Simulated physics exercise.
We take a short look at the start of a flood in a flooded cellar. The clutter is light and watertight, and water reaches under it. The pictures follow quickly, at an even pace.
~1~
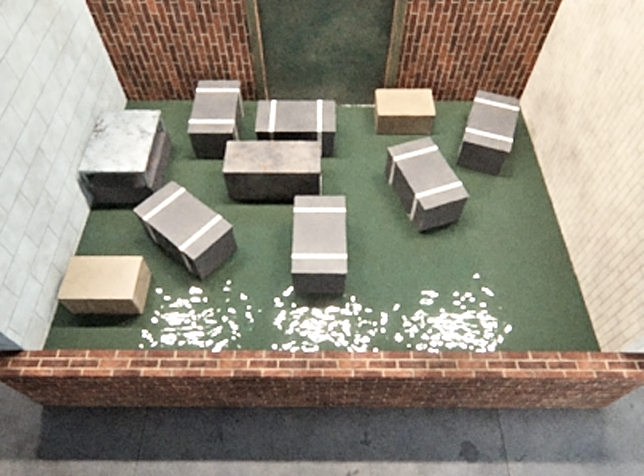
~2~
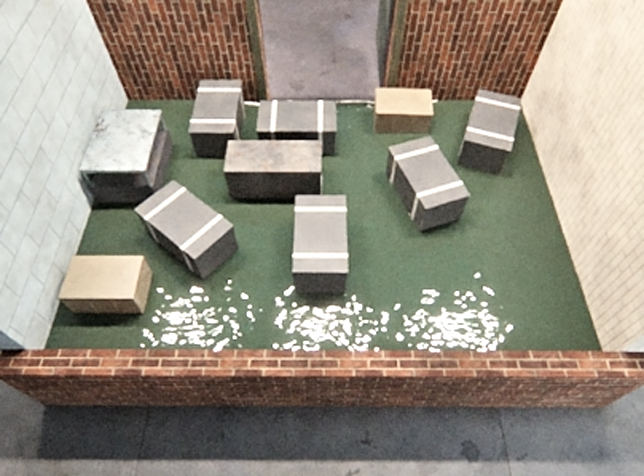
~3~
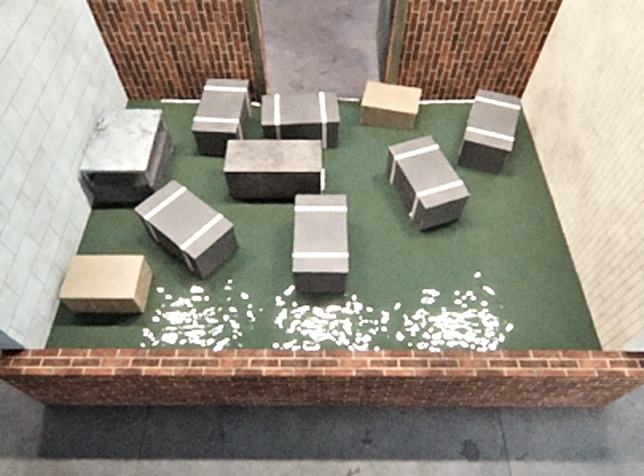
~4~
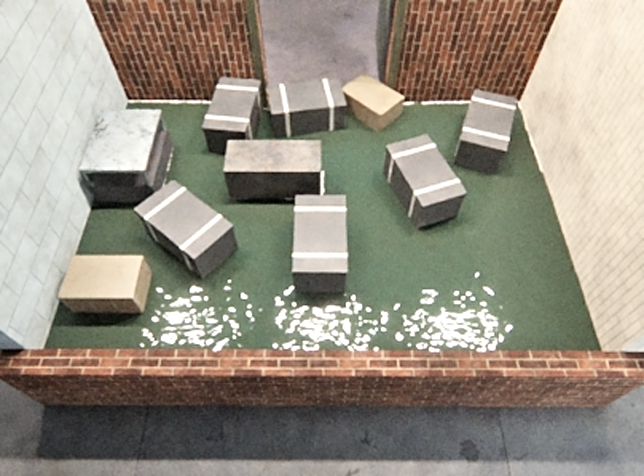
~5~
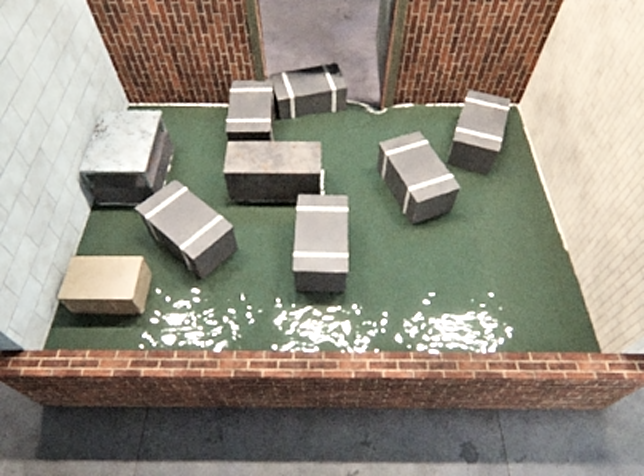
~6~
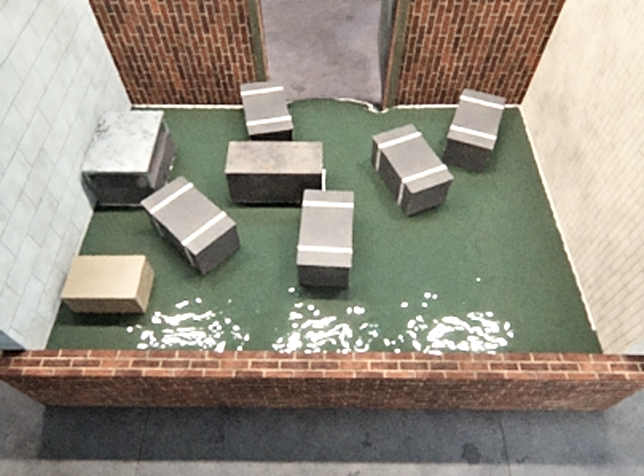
In a flooded cellar enclosed by brick walls, the doorway at the back opens and nearby strapped trunks and a tan box drift toward it; the box and one trunk leave view, while the remaining trunks shift slightly.
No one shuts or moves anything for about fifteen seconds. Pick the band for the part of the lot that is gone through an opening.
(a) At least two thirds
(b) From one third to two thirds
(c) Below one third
The answer is a.
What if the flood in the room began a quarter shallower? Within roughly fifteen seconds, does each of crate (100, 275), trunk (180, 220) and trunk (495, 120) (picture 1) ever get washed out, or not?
Sequence: Not removed / removed / removed.
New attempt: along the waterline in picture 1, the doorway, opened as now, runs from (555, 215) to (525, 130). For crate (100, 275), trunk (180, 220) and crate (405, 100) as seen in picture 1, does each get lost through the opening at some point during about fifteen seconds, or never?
Retained, retained, lost.
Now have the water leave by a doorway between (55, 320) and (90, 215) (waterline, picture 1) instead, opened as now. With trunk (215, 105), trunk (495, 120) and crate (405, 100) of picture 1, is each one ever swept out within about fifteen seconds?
Taken in that order, the answers are swept away, not lost, not lost.
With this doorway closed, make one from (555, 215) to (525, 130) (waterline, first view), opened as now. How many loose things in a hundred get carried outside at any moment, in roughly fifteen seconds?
I'd reckon around 60 percent.
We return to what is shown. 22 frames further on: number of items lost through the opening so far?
6.
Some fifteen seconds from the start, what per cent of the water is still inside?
About 42 percent.
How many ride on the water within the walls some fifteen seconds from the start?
My count is 1.
A moment on, 2 of 8 are out; 6 afloat.
Next, 4 of 8 are out; 4 afloat.
Later, 6 of 8 are out; 2 afloat.
In the end, 7 of 8 are out; 1 afloat.
